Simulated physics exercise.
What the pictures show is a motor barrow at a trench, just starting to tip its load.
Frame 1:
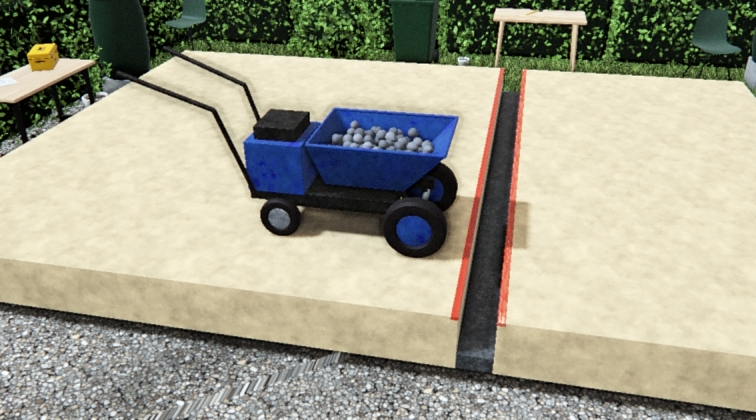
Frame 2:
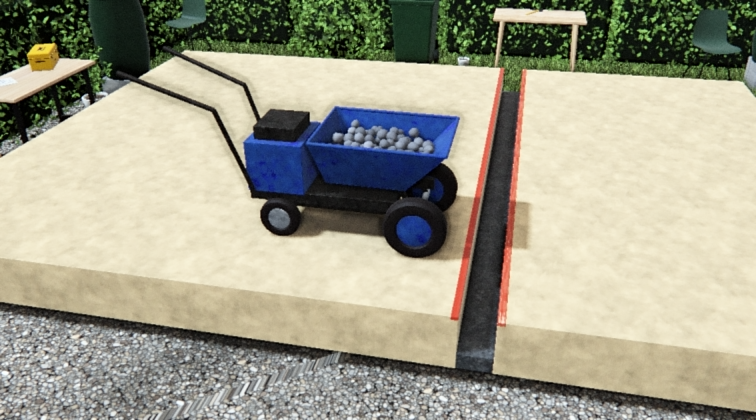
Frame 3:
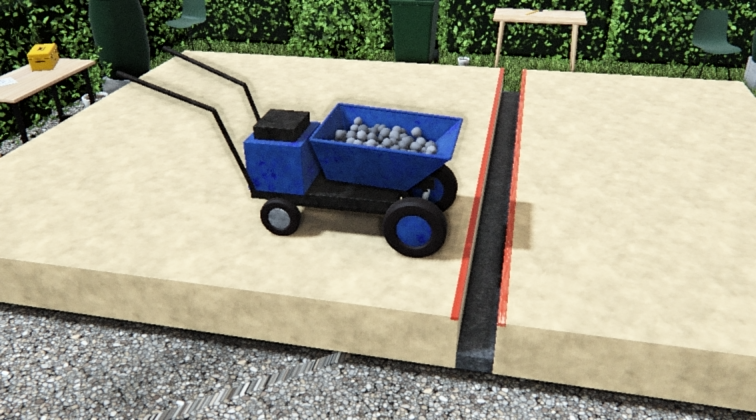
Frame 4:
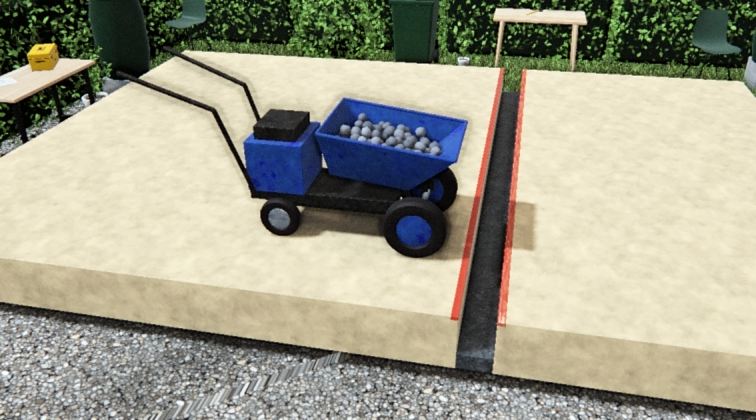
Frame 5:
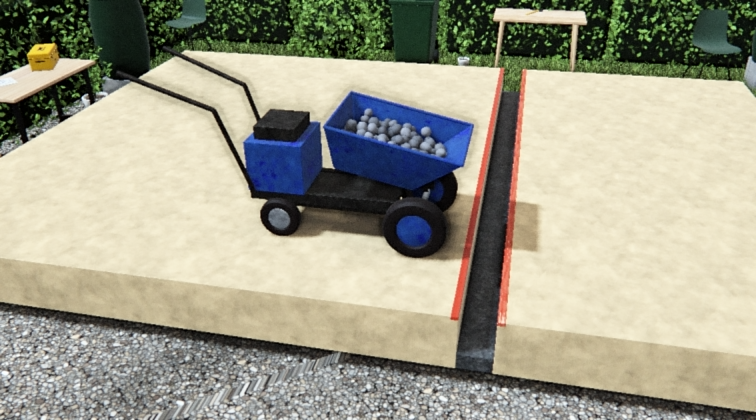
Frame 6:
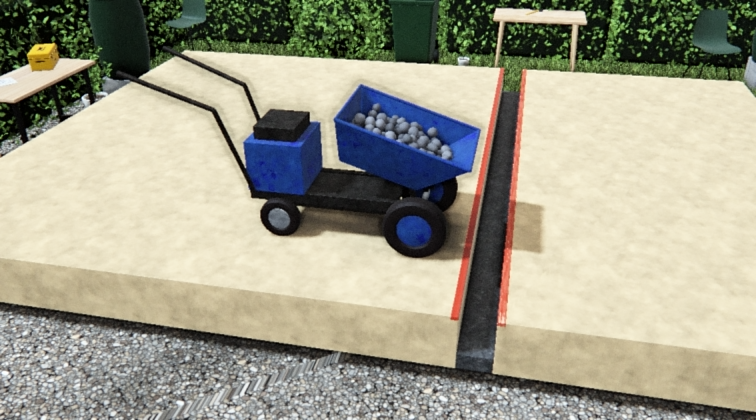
At the start, a blue motor barrow loaded with round grey cobbles stands with its skip level, to the left of a narrow dark trench edged in red. The skip then begins to tilt slightly toward the trench, its back rising, and gradually leans more clearly to the right, while the wheels stay put and the cobbles remain inside.
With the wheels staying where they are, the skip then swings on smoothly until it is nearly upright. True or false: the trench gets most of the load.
False.
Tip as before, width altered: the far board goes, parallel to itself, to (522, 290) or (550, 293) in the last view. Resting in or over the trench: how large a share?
The first try gives 40 percent, then the second gives 90 percent.
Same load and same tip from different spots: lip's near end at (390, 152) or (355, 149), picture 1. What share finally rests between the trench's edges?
The first stopping place yields 90 % and the other yields 40 %.
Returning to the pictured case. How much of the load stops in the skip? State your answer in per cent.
My estimate is about 5 per cent.
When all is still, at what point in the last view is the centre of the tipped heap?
(548, 241).
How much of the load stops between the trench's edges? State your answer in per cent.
Result: Near 5 in a hundred.
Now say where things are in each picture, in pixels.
Lip of the skip near (445, 157), level; top of the load near (369, 147), round cobbles; first edge of the trench near (461, 283); far edge near (505, 288), the trench under half as wide as the skip, and about as deep as wide, in the first frame.
Lip of the skip near (446, 157), level; top of the load near (369, 147), in the second frame.
Lip of the skip near (450, 159), tipped barely; top of the load near (372, 145), in the third frame.
Lip of the skip near (455, 162), tipped a little; top of the load near (377, 142), in the fourth frame.
Lip of the skip near (462, 166), tipped a little; top of the load near (372, 128), in the fifth frame.
Lip of the skip near (470, 171), tipped clearly; top of the load near (370, 130); first edge of the trench near (461, 283); far edge near (505, 288), in the sixth frame.
Shortly afterwards, skip tipped steeply; the whole lot in the skip.
Next, skip tipped right over; near half in the skip; near half beyond it; only a few falling.
Some moments later, skip tipped right over; a little in the skip; only a few in or heaped over the trench; all but a few beyond it.
In the end, skip tipped right over; a little in the skip; only a few in or heaped over the trench; all but a few beyond it.
